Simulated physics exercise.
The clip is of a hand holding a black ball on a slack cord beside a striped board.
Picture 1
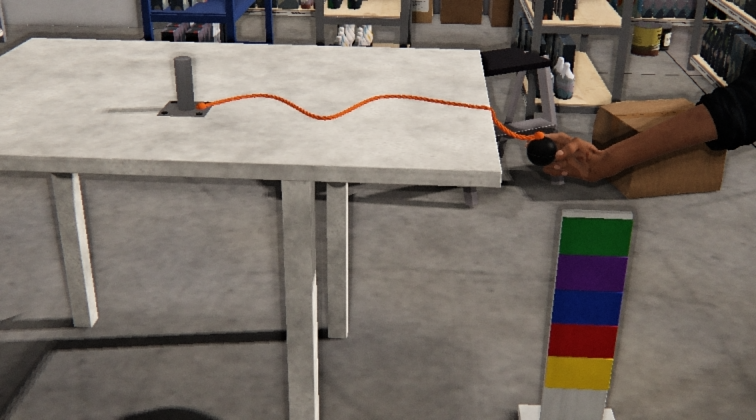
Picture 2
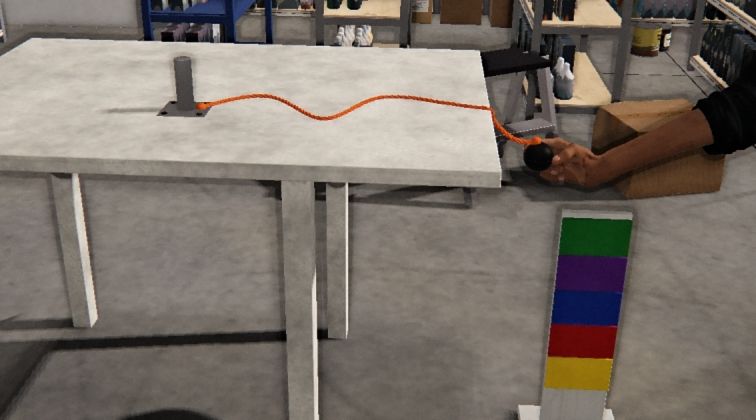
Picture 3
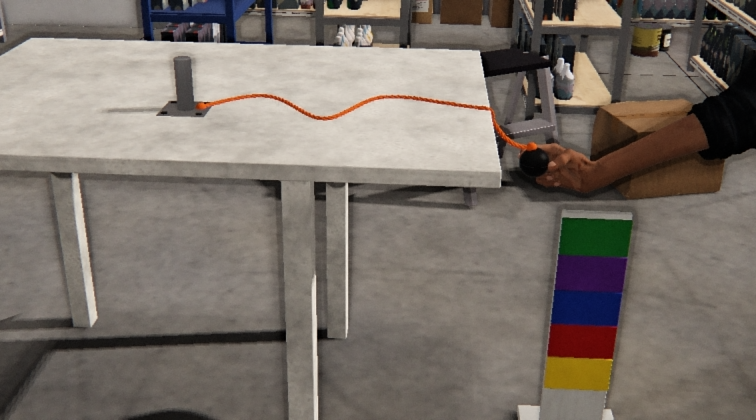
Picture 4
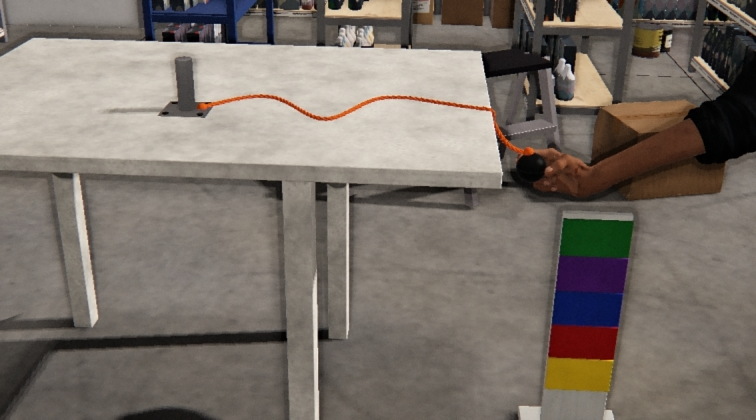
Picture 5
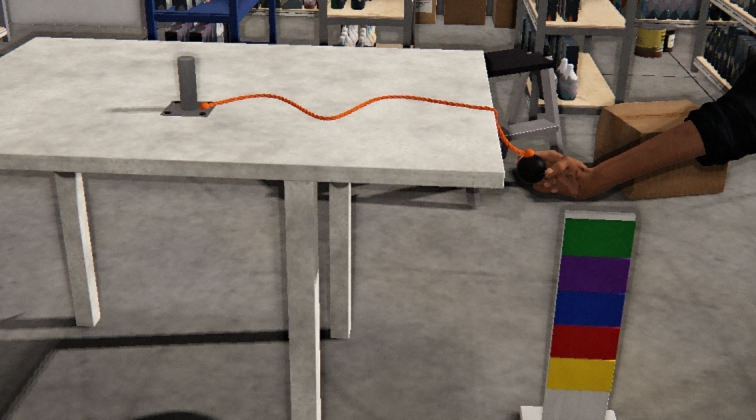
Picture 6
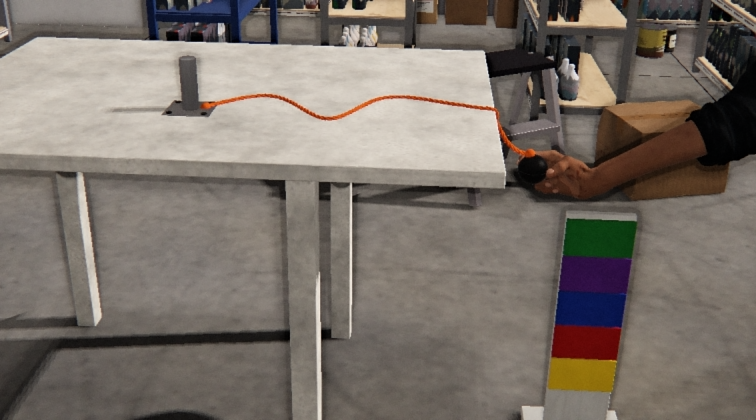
The clip opens on a hand at the right holding a black ball on a slack orange cord that snakes across a pale table from a small grey post, above a striped board. The hand lowers the ball slightly and shifts it a little left, then stays nearly still beside the table edge.
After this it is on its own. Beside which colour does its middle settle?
The purple one.
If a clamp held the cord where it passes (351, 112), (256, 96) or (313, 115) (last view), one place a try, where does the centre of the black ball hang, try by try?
About (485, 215), (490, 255) and (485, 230).
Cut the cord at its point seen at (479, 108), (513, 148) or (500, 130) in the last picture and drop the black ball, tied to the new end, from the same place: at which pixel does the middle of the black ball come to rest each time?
In that order: (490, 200), (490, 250) and (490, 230).
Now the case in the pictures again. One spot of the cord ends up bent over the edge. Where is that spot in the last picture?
It lies at about (412, 98).
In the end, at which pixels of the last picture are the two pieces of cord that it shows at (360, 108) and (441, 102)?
They go to (429, 112) and to (495, 151).
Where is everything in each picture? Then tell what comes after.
The first picture shows black ball (542, 152); green (596, 238); purple (592, 274); blue (587, 308); red (583, 342); yellow (579, 374).
The second picture shows black ball (539, 157); cord through (234, 99) (292, 106) (342, 114) (395, 97) (467, 106).
The third picture shows black ball (534, 162).
The fourth picture shows black ball (531, 168); cord through (235, 100) (293, 106) (343, 115) (396, 98) (468, 107).
The fifth picture shows black ball (532, 169).
The sixth picture shows black ball (533, 169); cord through (239, 99) (297, 105) (346, 114) (400, 97) (471, 107).
A little later, ball near (479, 271); level with purple.
Next, ball near (497, 271); level with purple.
When it is over, ball near (488, 272); level with purple. The cord holds its middle at purple.
